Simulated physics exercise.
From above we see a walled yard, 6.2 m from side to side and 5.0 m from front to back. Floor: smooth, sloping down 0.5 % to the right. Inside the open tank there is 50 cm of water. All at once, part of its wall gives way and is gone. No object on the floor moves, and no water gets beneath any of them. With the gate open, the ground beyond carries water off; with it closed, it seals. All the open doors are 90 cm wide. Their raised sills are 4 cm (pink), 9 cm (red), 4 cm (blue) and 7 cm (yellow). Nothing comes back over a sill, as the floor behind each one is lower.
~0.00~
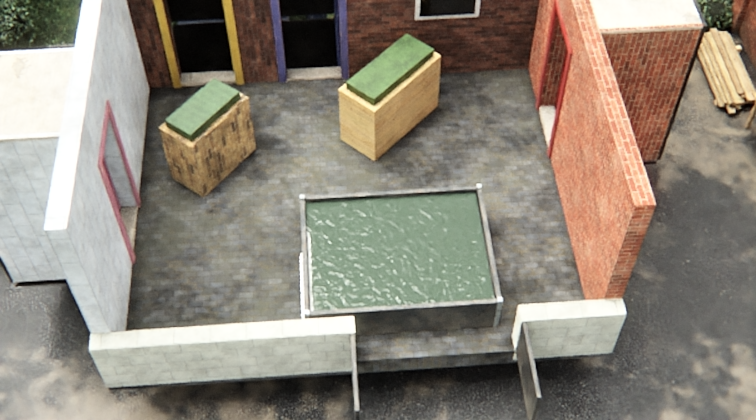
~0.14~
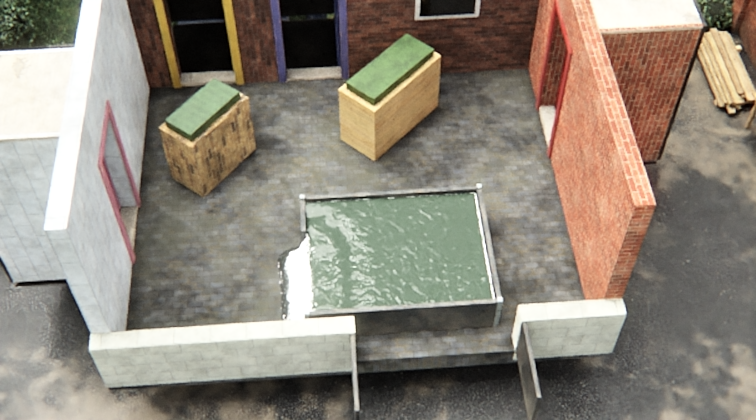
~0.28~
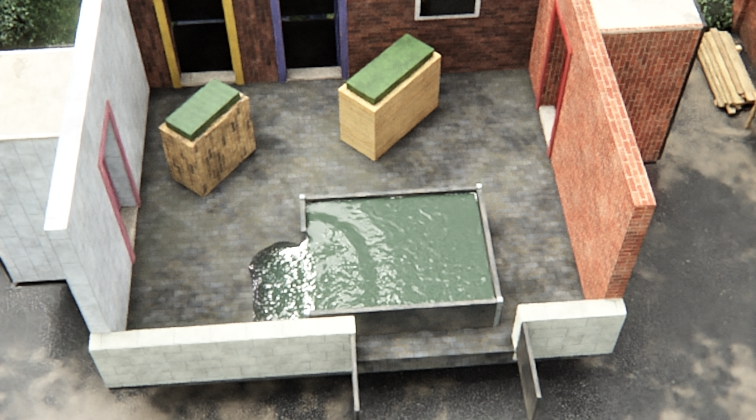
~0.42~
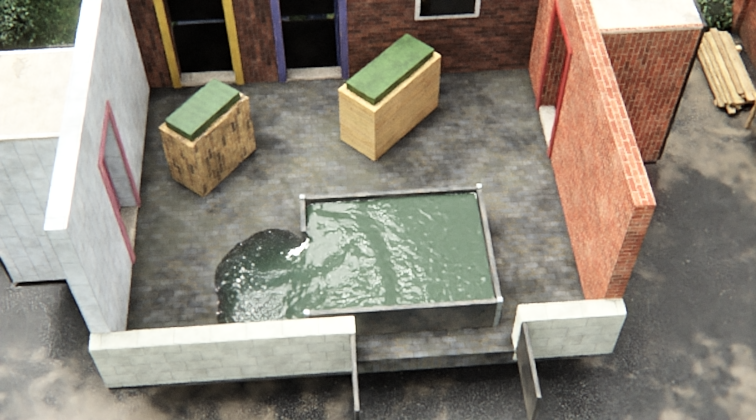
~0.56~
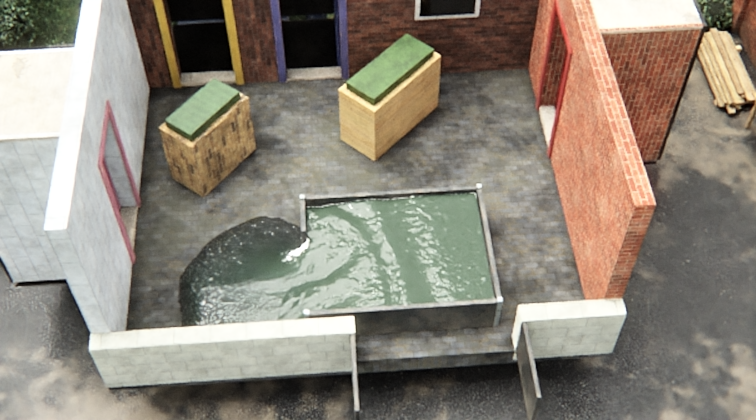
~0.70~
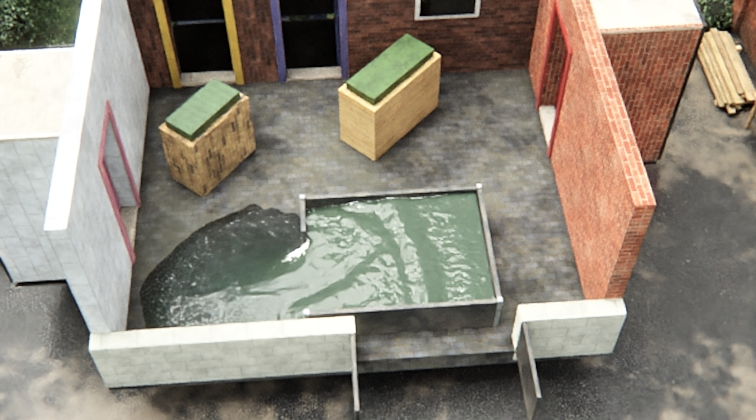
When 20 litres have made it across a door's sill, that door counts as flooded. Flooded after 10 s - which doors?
Pink door: Yes. Red door: No. Blue door: Yes. Yellow door: Yes.
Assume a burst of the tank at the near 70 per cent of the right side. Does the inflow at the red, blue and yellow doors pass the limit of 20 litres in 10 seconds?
So red ends up past the limit, blue short of it, yellow short of it.
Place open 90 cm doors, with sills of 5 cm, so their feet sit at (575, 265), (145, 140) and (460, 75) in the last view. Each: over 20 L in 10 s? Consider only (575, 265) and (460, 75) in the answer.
In that order: Under, under.
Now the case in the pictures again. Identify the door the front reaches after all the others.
I'd say the red one.
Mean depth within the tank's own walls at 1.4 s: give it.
The mean depth is around 36 cm.
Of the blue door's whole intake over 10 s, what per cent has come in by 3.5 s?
0 percent or so by then.
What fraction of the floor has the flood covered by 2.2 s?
Close to 25 in a hundred parts are wet.
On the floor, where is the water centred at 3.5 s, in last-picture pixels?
(279, 264).
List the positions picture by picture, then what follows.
In the first picture, still water, 50 cm deep, in the open tank at (397, 250).
In the second picture, water pours out at (309, 286) and has run 0.7 m, to (291, 253); typically 8 cm deep outside, 50 cm at the open tank's back.
In the third picture, water pours out at (309, 288) and has run 0.9 m, to (266, 254); typically 9 cm deep outside, 50 cm at the open tank's back.
In the fourth picture, the front is at (223, 271), 1.3 m from the gap at (309, 288); 1.9 m2 of floor is under water; 50 cm left at the back of the open tank.
In the fifth picture, water pours out at (309, 289) and has run 1.7 m, to (188, 277); typically 6 cm deep outside, 50 cm at the open tank's back.
In the sixth picture, the front is at (148, 290), 2.2 m from the gap at (309, 288); 3.9 m2 of floor is under water; 50 cm left at the back of the open tank.
After 1.4 s water covers 25 % of the floor and is deepest (42 cm) near (124, 360); pink door 10 cm at the sill, 3 L in, red door not reached, blue door not reached, yellow door not reached.
After 2.2 s water covers 25 % of the floor and is deepest (38 cm) near (124, 360); pink door 16 cm at the sill, 34 L in, red door not reached, blue door not reached, yellow door not reached.
After 3.5 s water covers 40 % of the floor and is deepest (32 cm) near (141, 190); pink door 13 cm at the sill, 98 L in, red door not reached, blue door not reached, yellow door 13 cm at the sill, 1 L in.
After 6.0 s water covers 70 % of the floor and is deepest (20 cm) near (393, 83); pink door 14 cm at the sill, 193 L in, red door not reached, blue door 4 cm at the sill, 0 L in, yellow door 12 cm at the sill, 71 L in.
After 10.0 s water covers 90 % of the floor and is deepest (11 cm) near (250, 90); pink door 8 cm at the sill, 296 L in, red door 5 cm at the sill, 0 L in, blue door 10 cm at the sill, 67 L in, yellow door 7 cm at the sill, 87 L in.
